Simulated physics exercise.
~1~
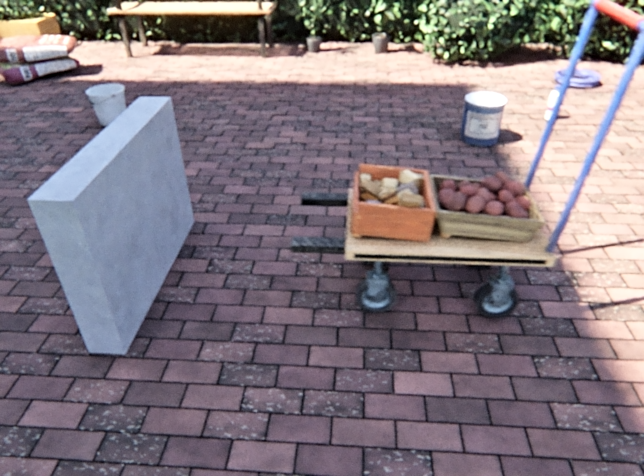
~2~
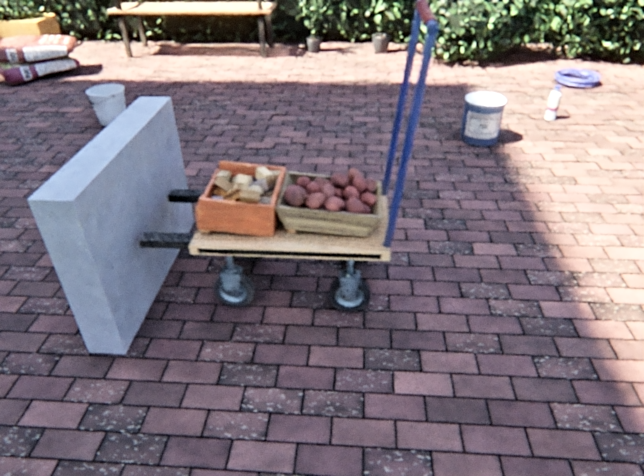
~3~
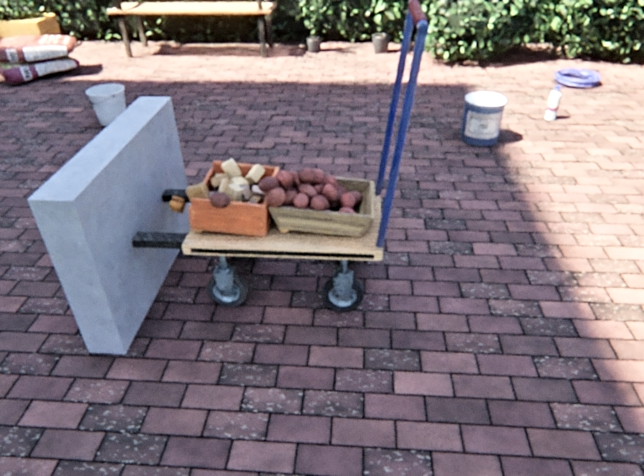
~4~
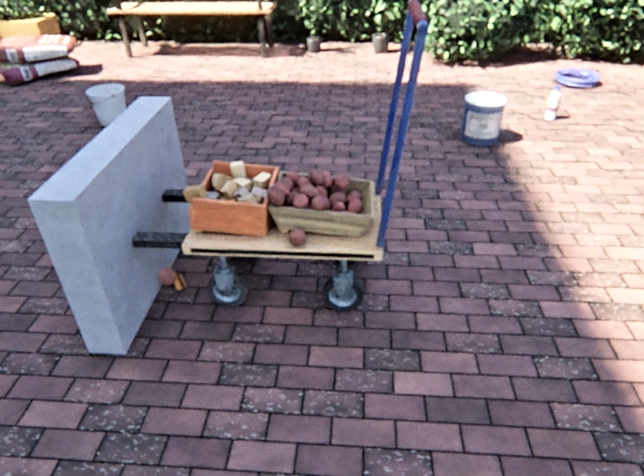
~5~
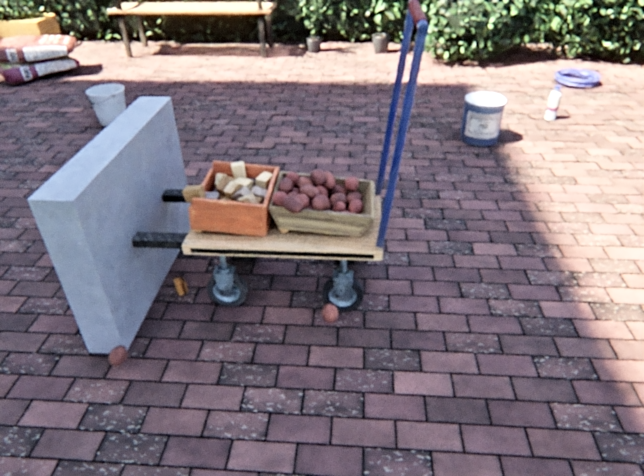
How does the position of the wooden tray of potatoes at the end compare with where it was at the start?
At the end the wooden tray is much farther to the left, close to the grey wall, whereas at the start it was well out to the right of it.
The clip opens on a trolley with a blue handle standing out on a brick-paved yard, carrying an orange tray of wooden blocks and a wooden tray of red potatoes, with a grey wall to its left. The trolley moves left until the dark bars at its front meet the wall, and it stops there. The goods lurch toward the wall, and a block tips out over the left side of the orange tray. A few potatoes leave their tray too, one landing on the deck edge. At the end the trolley stands still and upright, with a block and two potatoes visible on the bricks.
